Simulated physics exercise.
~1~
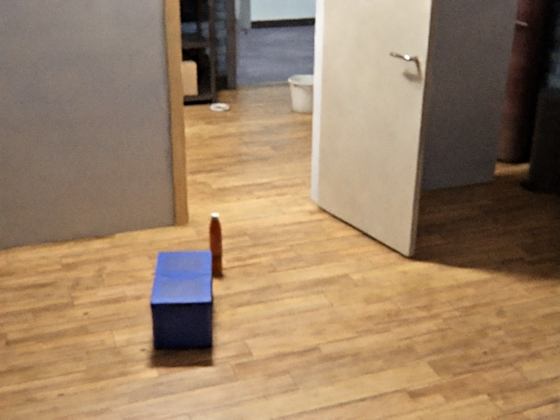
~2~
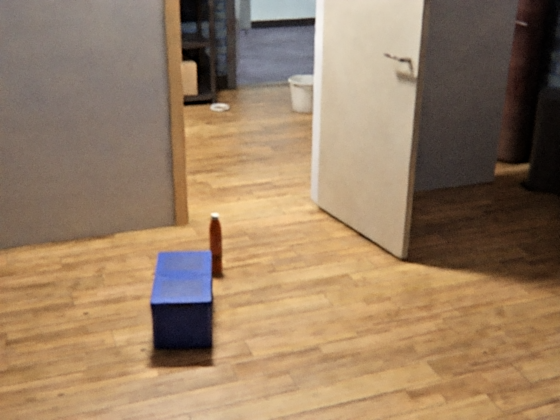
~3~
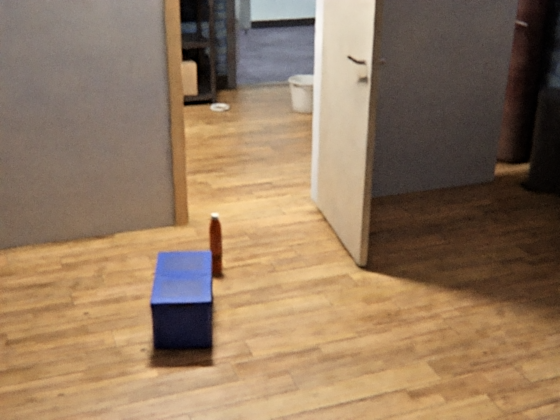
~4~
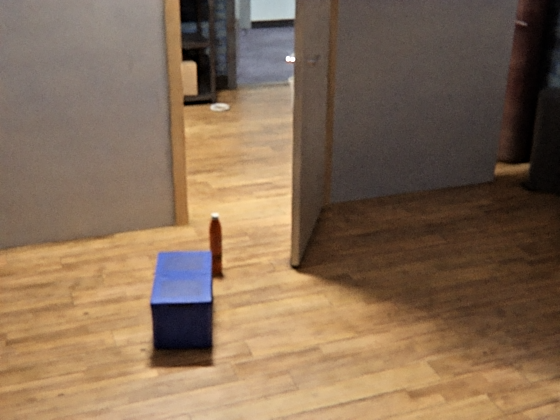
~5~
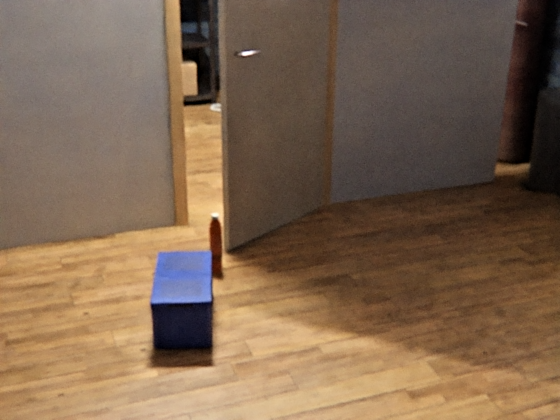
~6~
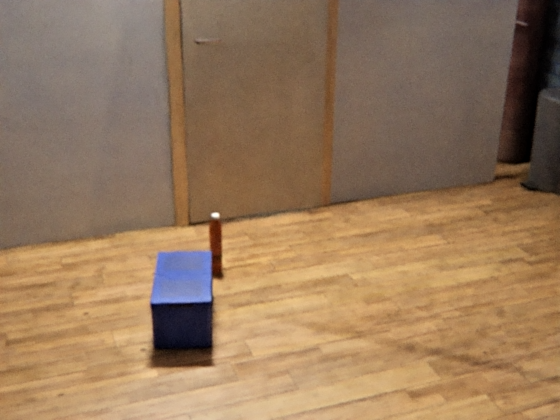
At the start, a pale door stands wide open to the right of a doorway, with a blue tote and an orange bottle on the wooden floor in front and a white bucket visible in the space beyond. The door begins to swing, slowly at first, toward the opening. It turns edge-on to the view, then sweeps leftward across the gap, hiding the bucket and the area behind it. It passes behind the bottle without disturbing it. Finally the door sits closed in its frame, while the tote and bottle remain where they were.
